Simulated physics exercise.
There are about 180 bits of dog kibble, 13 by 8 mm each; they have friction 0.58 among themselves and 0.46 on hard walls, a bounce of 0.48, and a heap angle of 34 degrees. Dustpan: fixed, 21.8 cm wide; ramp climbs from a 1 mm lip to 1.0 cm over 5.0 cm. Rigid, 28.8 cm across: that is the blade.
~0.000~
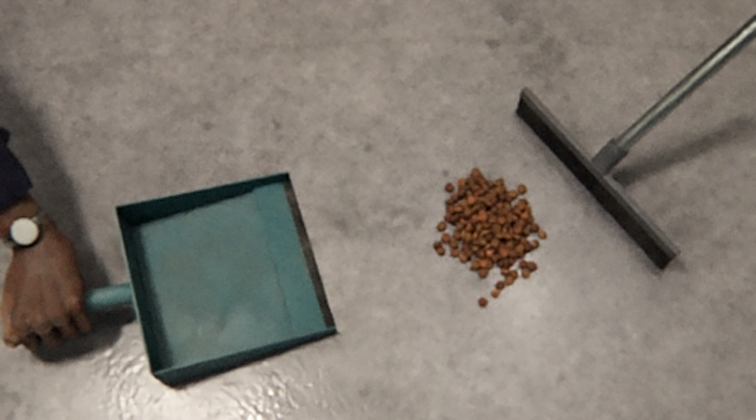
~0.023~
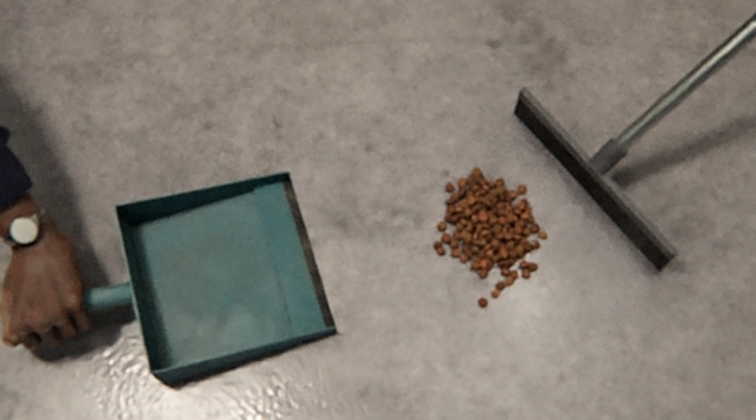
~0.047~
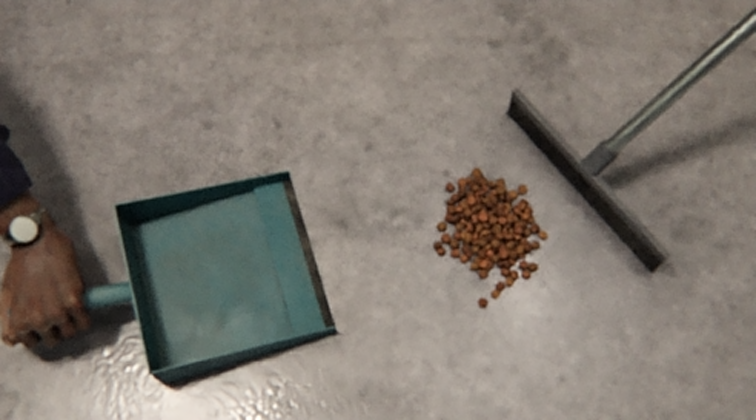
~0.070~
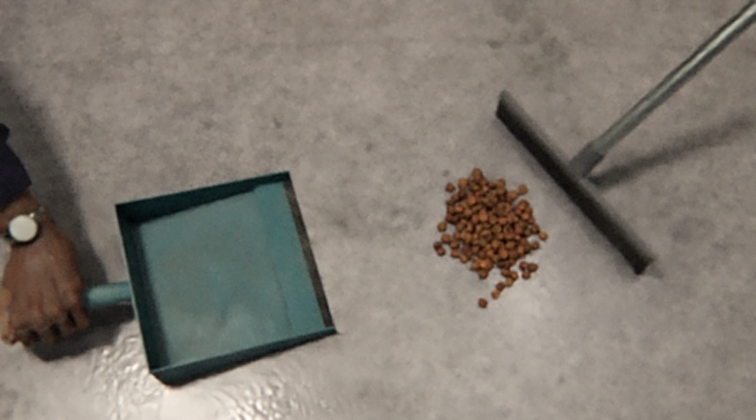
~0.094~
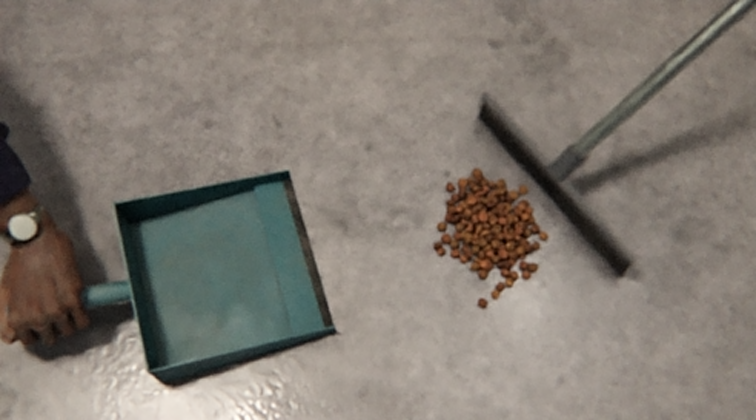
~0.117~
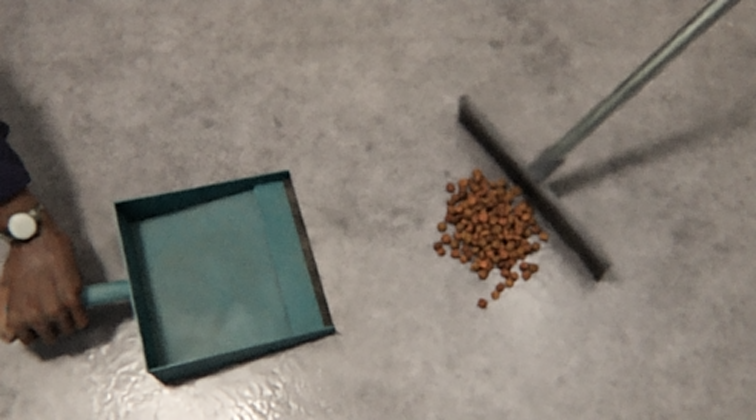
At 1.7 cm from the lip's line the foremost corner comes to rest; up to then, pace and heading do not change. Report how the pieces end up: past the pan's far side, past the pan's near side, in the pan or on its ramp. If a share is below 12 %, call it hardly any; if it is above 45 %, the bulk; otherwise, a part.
Past the pan's far side: Hardly any. Past the pan's near side: A part. In the pan or on its ramp: A part.
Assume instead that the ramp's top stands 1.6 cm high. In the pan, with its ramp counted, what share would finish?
I'd guess close to 30 per cent.
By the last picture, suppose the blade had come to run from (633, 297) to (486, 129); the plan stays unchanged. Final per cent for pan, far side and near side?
The pan gets 25, the far side 0 and the near side 65.
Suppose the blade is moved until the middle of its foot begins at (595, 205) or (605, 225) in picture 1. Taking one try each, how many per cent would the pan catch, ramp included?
Around 40 percent, then around 40 percent.
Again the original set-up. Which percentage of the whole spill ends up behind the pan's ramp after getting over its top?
Roughly 10 percent.
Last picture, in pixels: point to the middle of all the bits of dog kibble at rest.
Centre at rest, approx.: (329, 299) px.
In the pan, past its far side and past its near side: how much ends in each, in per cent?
Far side 0, near side 30, pan 30.
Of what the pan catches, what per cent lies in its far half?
Something like 40 in a hundred.
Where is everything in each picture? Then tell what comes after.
Blade from (674, 254) to (525, 94), moved 0.0 cm, 0 of the pieces shifted so far; middle of the pieces at (489, 224); pan at (216, 282), in the first frame.
Blade from (672, 255) to (523, 94), moved 0.3 cm, 0 of the pieces shifted so far; middle of the pieces at (489, 224), in the second frame.
Blade from (664, 256) to (515, 95), moved 1.4 cm, 0 of the pieces shifted so far; middle of the pieces at (489, 224), in the third frame.
Blade from (650, 259) to (503, 97), moved 3.1 cm, 0 of the pieces shifted so far; middle of the pieces at (489, 225), in the fourth frame.
Blade from (630, 261) to (485, 99), moved 5.6 cm, 0 of the pieces shifted so far; middle of the pieces at (489, 225), in the fifth frame.
Blade from (607, 265) to (464, 101), moved 8.5 cm, 3 of the pieces shifted so far; middle of the pieces at (489, 225); pan at (214, 280). Its pace works out near 1.26 m/s, heading 10 degrees away from the viewer's side, in the sixth frame.
After 0.22 s, middle of the blade 16 cm from the lip; 0 % over the lip, far side 0 %, near side 10 %.
After 0.29 s, middle of the blade 9 cm from the lip; 0 % over the lip, far side 0 %, near side 20 %.
After 0.50 s, middle of the blade 6 cm from the lip; 30 % over the lip, far side 0 %, near side 30 %.
In the end, at 1.1 s, far side 0 %, near side 30 %, pan 30 %, in front of the lip or behind the blade 40 %.
